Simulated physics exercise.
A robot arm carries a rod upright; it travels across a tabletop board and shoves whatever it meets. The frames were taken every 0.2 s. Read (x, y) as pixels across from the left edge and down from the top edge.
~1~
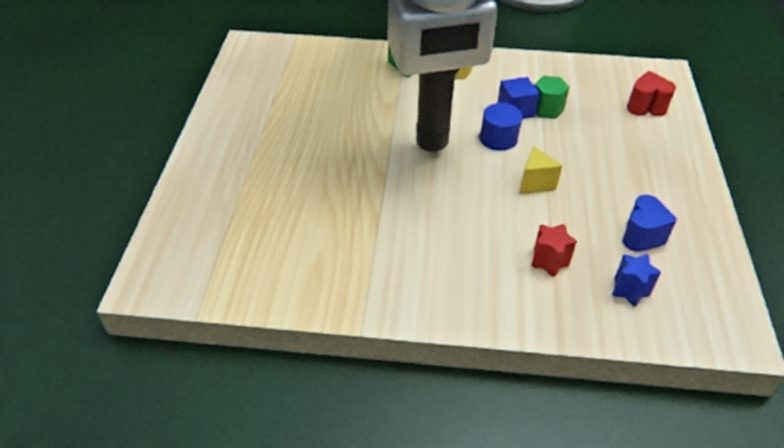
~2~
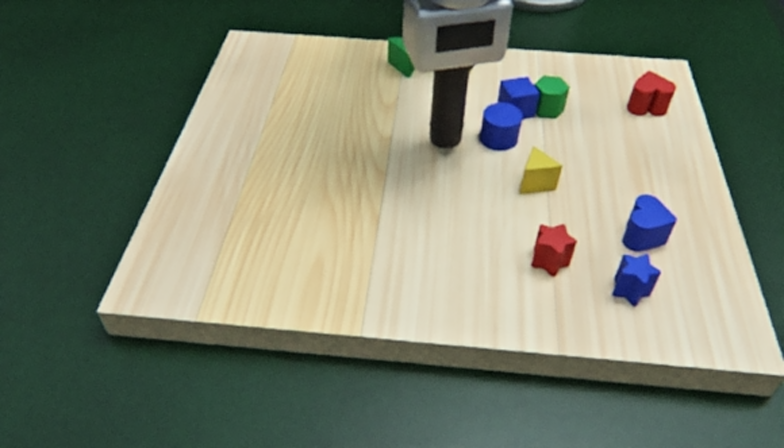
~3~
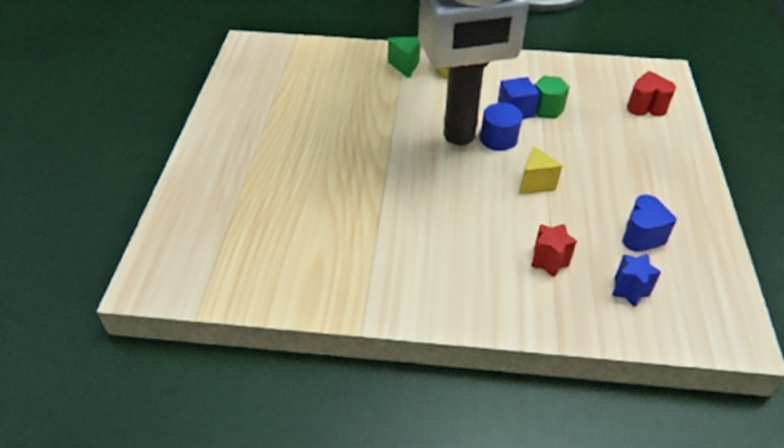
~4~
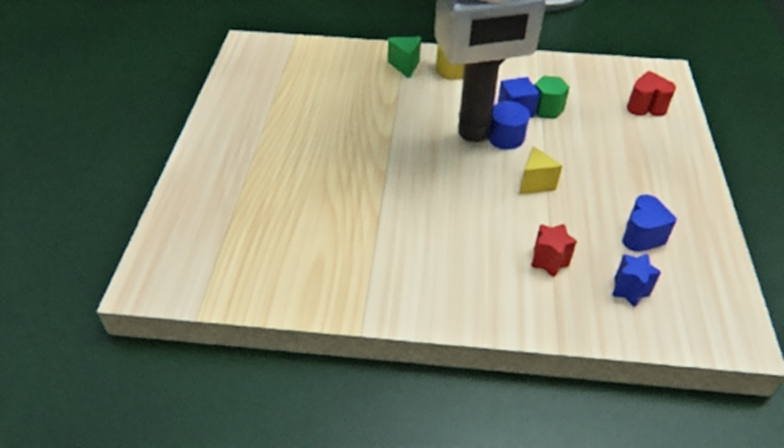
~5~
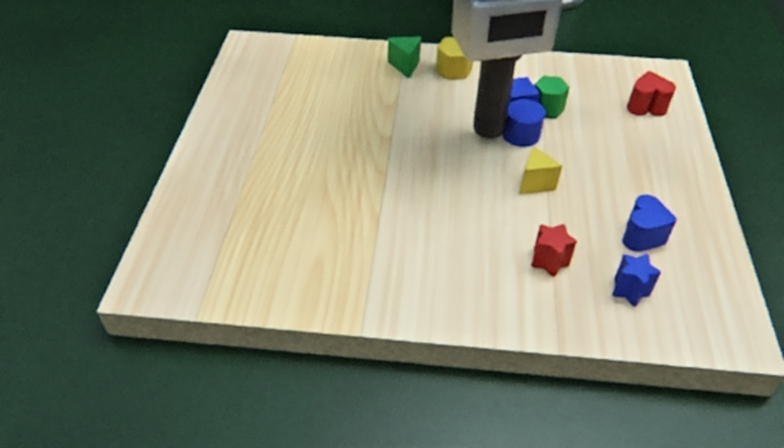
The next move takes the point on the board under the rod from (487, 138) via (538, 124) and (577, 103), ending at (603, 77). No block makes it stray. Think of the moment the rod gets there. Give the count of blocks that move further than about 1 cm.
There will be two blocks displaced.
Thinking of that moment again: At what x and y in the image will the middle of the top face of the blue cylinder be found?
Around pixel (597, 105).
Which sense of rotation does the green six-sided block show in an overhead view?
The green six-sided block rotates counterclockwise.
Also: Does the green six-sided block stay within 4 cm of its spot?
No.
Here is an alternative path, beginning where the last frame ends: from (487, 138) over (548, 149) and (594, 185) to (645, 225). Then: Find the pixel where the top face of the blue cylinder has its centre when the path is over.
The blue cylinder ends near (572, 108).
On the path given first. One third of the way, rod at (541, 114); blue square at (520, 84); blue cylinder at (580, 105); green six-sided block at (556, 82).
Two thirds of the way, rod at (580, 93); blue square at (520, 83); blue cylinder at (597, 105); green six-sided block at (569, 61), turned 95° anticlockwise.
At the end, rod at (606, 68); blue square at (520, 83); blue cylinder at (597, 105); green six-sided block at (568, 57), turned 115° anticlockwise; red heart block in place.
